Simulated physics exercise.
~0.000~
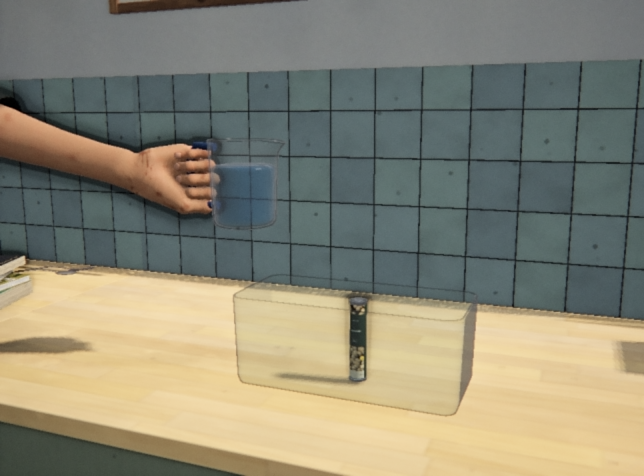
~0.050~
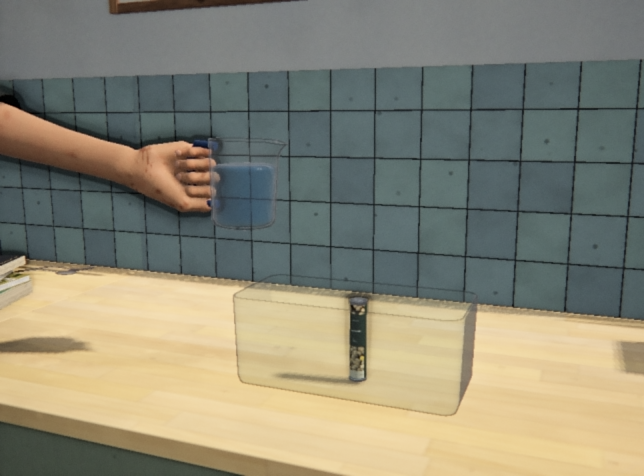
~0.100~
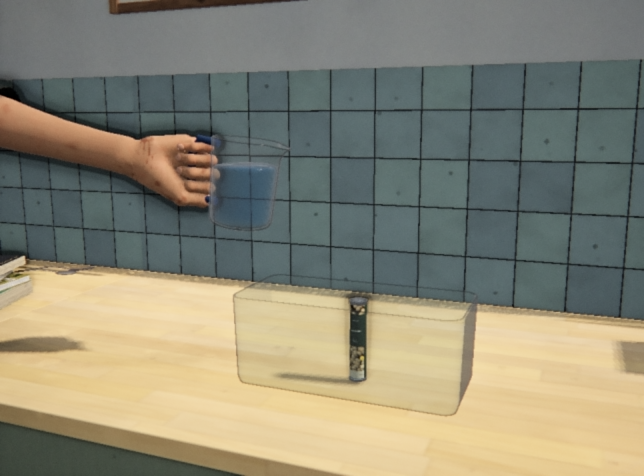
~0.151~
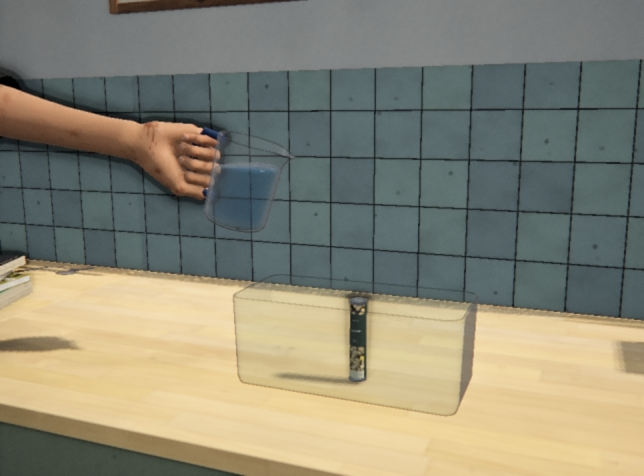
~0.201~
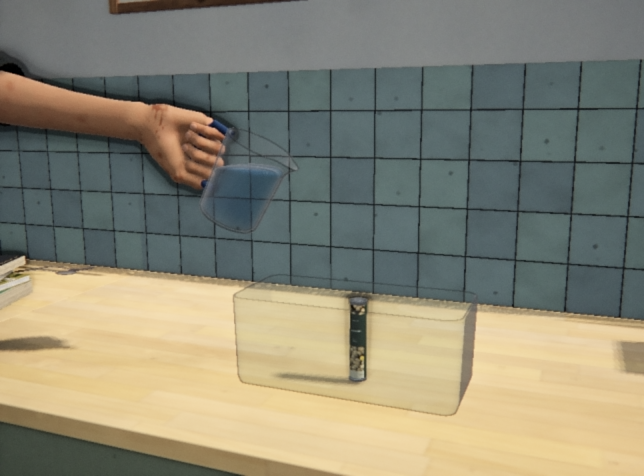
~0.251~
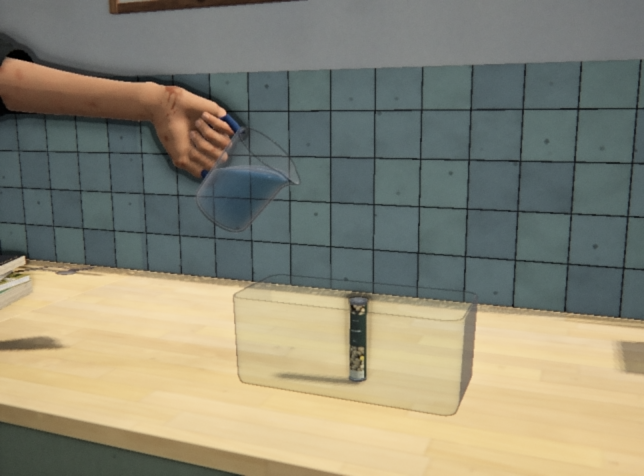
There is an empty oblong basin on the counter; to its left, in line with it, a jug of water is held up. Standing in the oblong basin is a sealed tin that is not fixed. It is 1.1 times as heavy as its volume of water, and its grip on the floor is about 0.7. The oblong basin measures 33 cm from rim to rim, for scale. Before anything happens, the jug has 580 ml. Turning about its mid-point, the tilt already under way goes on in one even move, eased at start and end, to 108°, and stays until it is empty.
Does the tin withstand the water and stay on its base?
Yes, it is still on its base.
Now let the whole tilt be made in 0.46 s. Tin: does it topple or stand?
The tin stays on its base.
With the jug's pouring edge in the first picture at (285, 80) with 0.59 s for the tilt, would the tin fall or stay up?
Then it tips over.
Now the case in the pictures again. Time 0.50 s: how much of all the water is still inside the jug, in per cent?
Around 60 percent.
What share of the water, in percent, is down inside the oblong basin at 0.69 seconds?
Near 68 per cent of the total.
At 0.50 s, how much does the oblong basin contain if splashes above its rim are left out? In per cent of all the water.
Around 12%.
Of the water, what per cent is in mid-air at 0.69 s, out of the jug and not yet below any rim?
Around 18 percent of it is airborne.
By 0.50 s the tilt is 102° and 59 per cent is still to pour; the tin stands where it began.
By 0.69 s the tilt is 108° and 14 per cent is still to pour; the tin stands where it began.
By 0.88 s the tilt is 108° and 2 per cent is still to pour; the tin stands where it began.
By 1.09 s the tilt is 108° and 0 per cent is still to pour; the tin stands where it began.
At rest the tin stands where it began.
